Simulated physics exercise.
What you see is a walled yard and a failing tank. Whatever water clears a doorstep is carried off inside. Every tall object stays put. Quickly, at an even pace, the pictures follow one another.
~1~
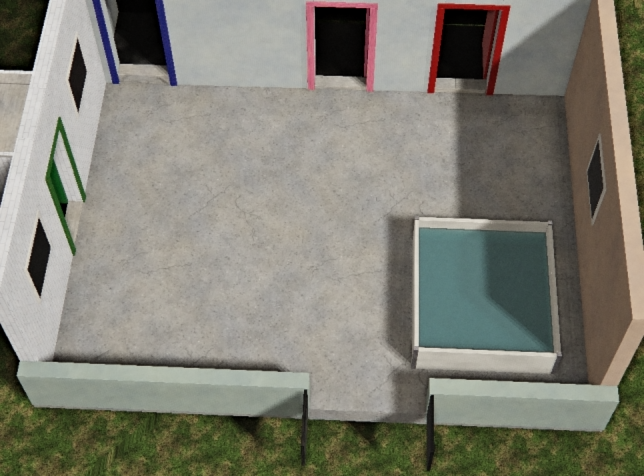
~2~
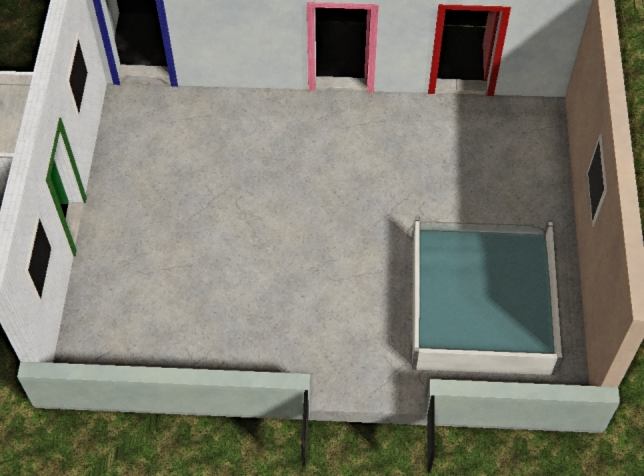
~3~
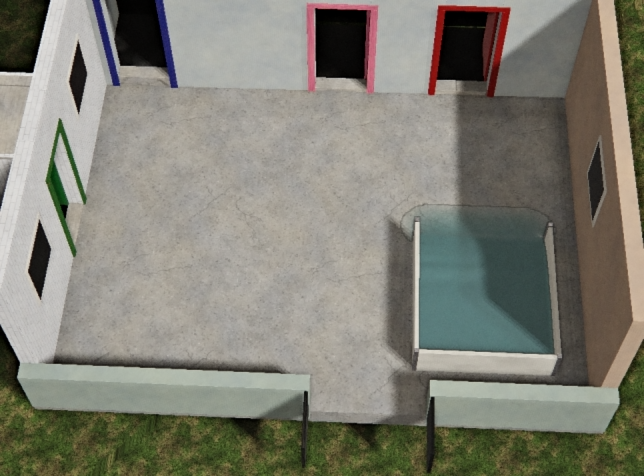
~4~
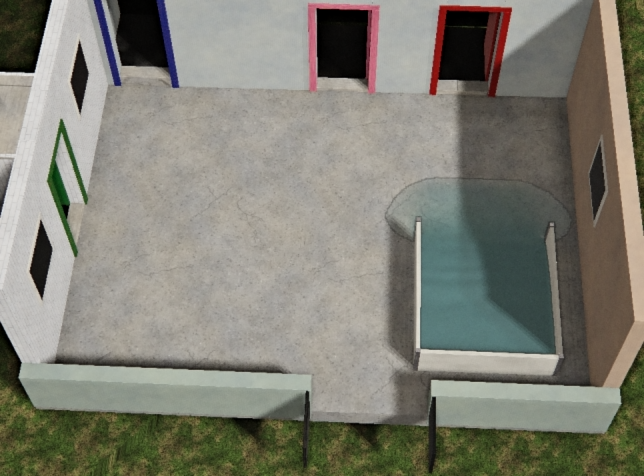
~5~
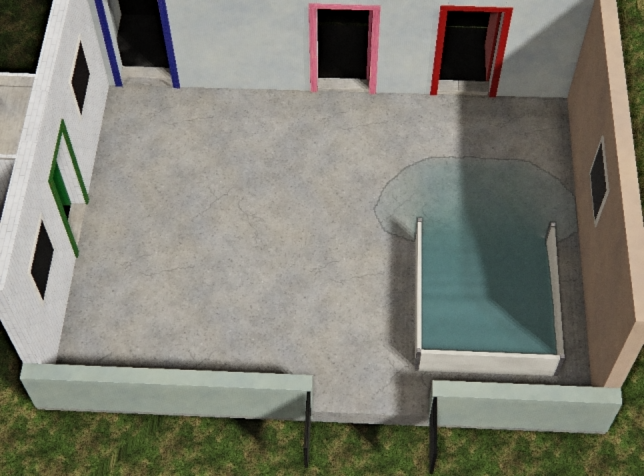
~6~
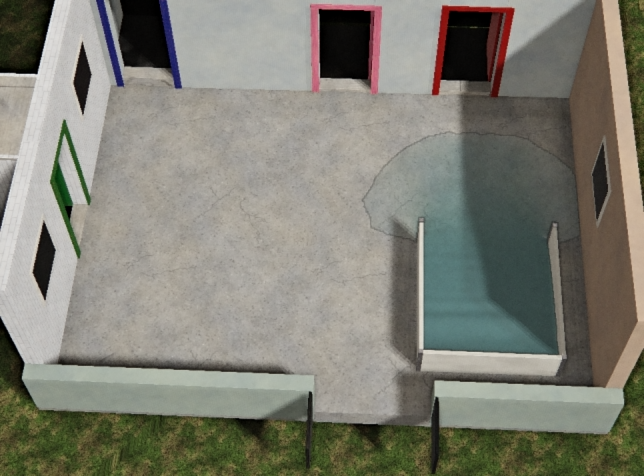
A walled yard with a mottled grey floor is seen from high above, with blue, pink and red doorframes along the back wall, a green one on the left, and grass outside the front gap. An open white-sided tank of blue-green water stands at the right. Its far side opens, and clear water spreads across the floor in a widening rounded sheet towards the back wall, while the view barely shifts.
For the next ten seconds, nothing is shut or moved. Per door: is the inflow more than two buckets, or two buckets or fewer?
Outcome: The red door lets too much in there, the blue door lets in little enough there, the green door lets too much in there, the pink door lets too much in there.
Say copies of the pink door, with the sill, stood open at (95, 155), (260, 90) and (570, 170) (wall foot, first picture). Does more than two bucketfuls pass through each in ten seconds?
In order: Exceeds it, falls short, exceeds it.
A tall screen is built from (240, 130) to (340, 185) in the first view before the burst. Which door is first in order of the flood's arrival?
Earliest: The red door.
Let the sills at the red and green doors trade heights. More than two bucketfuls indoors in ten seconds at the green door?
Well, the way I see it, the green door lets in less.
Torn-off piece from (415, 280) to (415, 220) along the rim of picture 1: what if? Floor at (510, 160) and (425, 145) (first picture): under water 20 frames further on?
The first spot is spared and the second is spared.
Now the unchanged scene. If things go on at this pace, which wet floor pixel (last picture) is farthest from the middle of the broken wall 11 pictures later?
I reckon the front has reached (285, 91) by then.
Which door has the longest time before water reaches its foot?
That would be the one in green.
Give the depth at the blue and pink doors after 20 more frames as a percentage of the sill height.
The first comes to about 10 percent, the second to about 170 percent.
A moment on, water covers 25 % of the floor; the red door under two buckets in, the blue door not reached, the green door not reached, the pink door not reached.
Next, water covers 30 % of the floor; the red door far over two buckets in, the blue door not reached, the green door not reached, the pink door under two buckets in.
Then, water covers 35 % of the floor; the red door far over two buckets in, the blue door wet at the sill, nothing in, the green door not reached, the pink door over two buckets in.
Later, water covers 60 % of the floor; the red door far over two buckets in, the blue door wet at the sill, nothing in, the green door wet at the sill, nothing in, the pink door over two buckets in.
In the end, water covers 80 % of the floor; the red door far over two buckets in, the blue door wet at the sill, nothing in, the green door over two buckets in, the pink door over two buckets in.
